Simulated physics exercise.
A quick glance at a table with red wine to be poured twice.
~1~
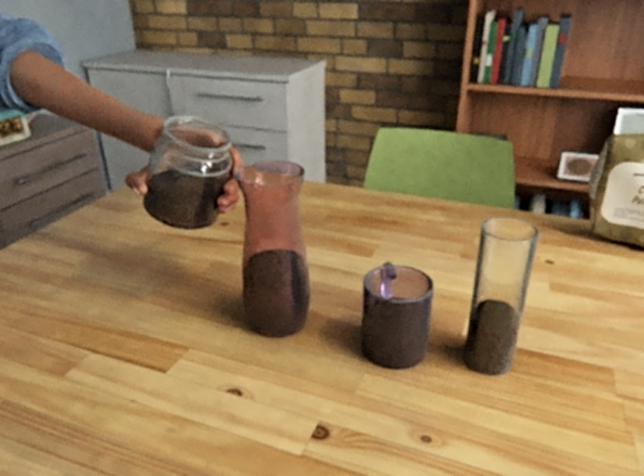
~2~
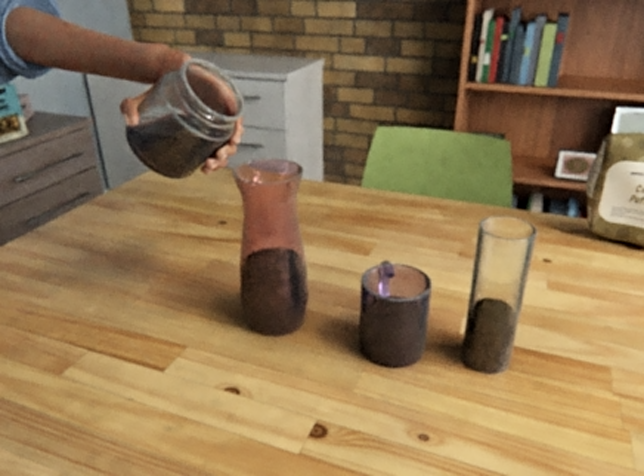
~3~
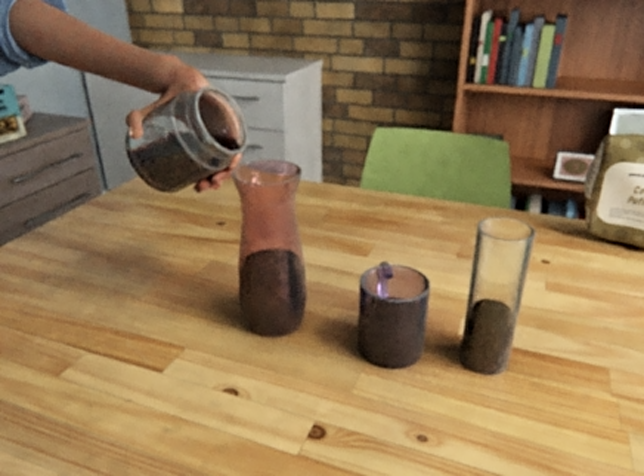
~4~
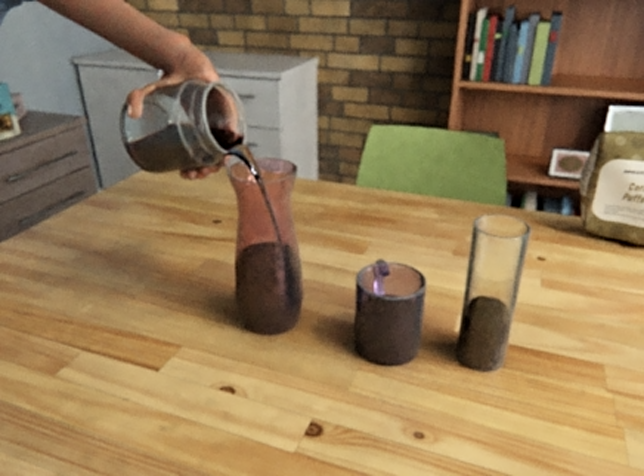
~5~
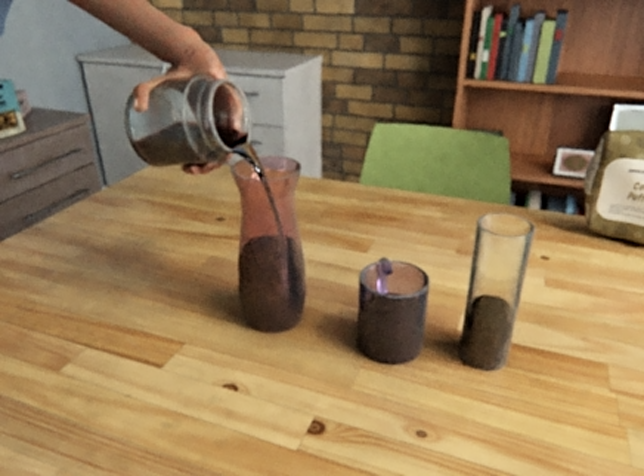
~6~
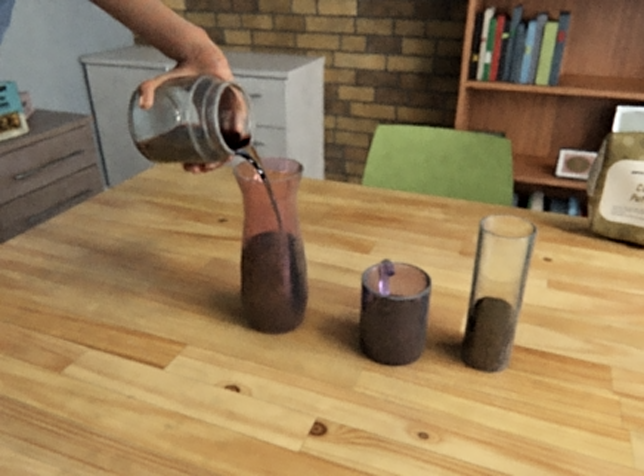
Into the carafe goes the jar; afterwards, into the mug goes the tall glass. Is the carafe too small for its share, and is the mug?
Answers - the carafe: No, big enough; the mug: No, big enough.
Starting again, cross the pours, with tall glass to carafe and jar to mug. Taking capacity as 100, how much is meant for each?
Roughly 60 per cent, then 110 per cent.
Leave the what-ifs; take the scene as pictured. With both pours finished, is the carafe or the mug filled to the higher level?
The level ends higher in the carafe.
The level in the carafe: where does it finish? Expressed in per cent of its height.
Around 75 in a hundred.
Soon after, the carafe is about two thirds full.
Later, the carafe is about three quarters full.
In the end, the carafe is about three quarters full; the mug is about three quarters full.
